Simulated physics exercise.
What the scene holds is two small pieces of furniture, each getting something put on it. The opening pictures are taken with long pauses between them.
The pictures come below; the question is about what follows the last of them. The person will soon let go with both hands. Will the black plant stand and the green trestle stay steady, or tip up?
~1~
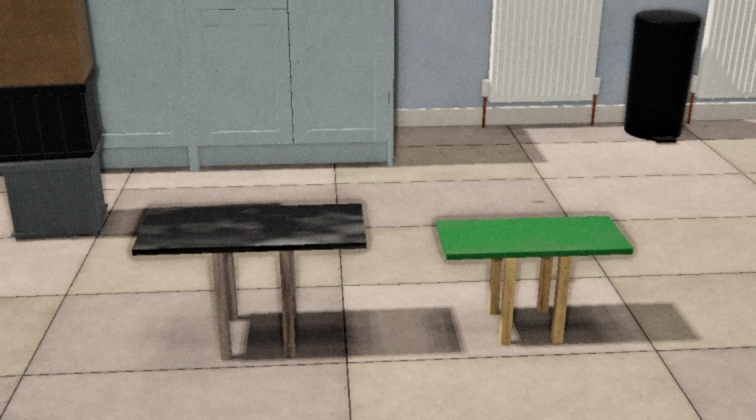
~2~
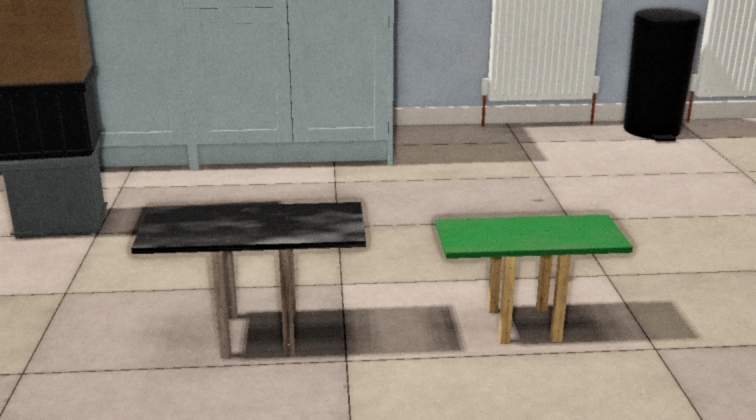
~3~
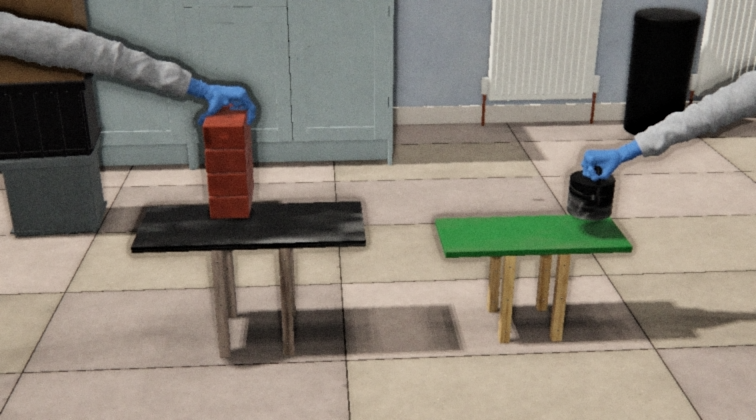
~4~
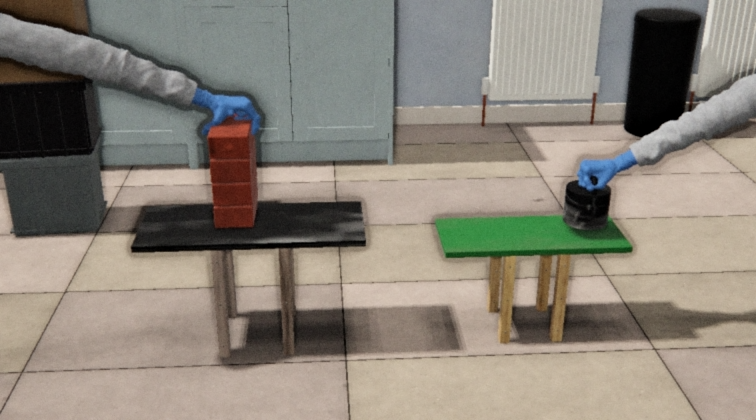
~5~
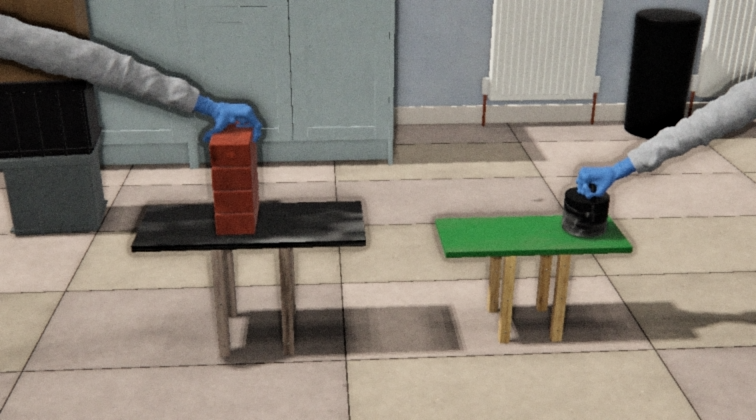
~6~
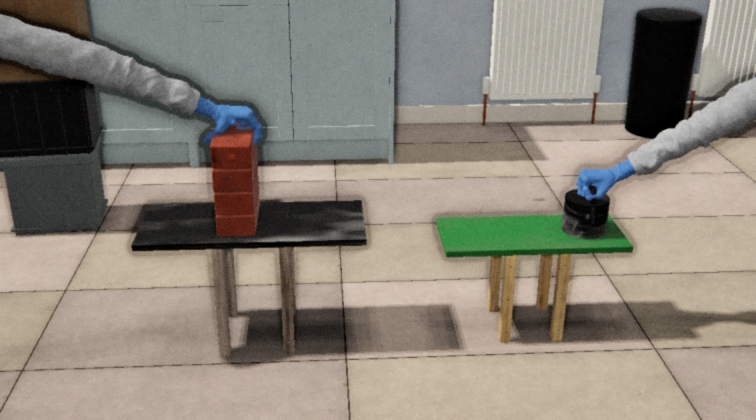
As it turns out, the black plant stand stays upright; the green trestle topples.
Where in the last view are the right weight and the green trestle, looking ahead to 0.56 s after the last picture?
The right weight at (626, 227), the green trestle at (569, 230).
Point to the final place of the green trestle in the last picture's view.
About (619, 254).
Then, 0.56 s later than the last frame, black plant stand at rest near (253, 225); green trestle tilted by 20° near (569, 230).
Then, 0.74 s later than the last frame, black plant stand at rest near (253, 225); green trestle tilted by 55° near (619, 249).
When it is over, the black plant stand keeps steady, near (253, 225); the green trestle goes over, near (619, 253).
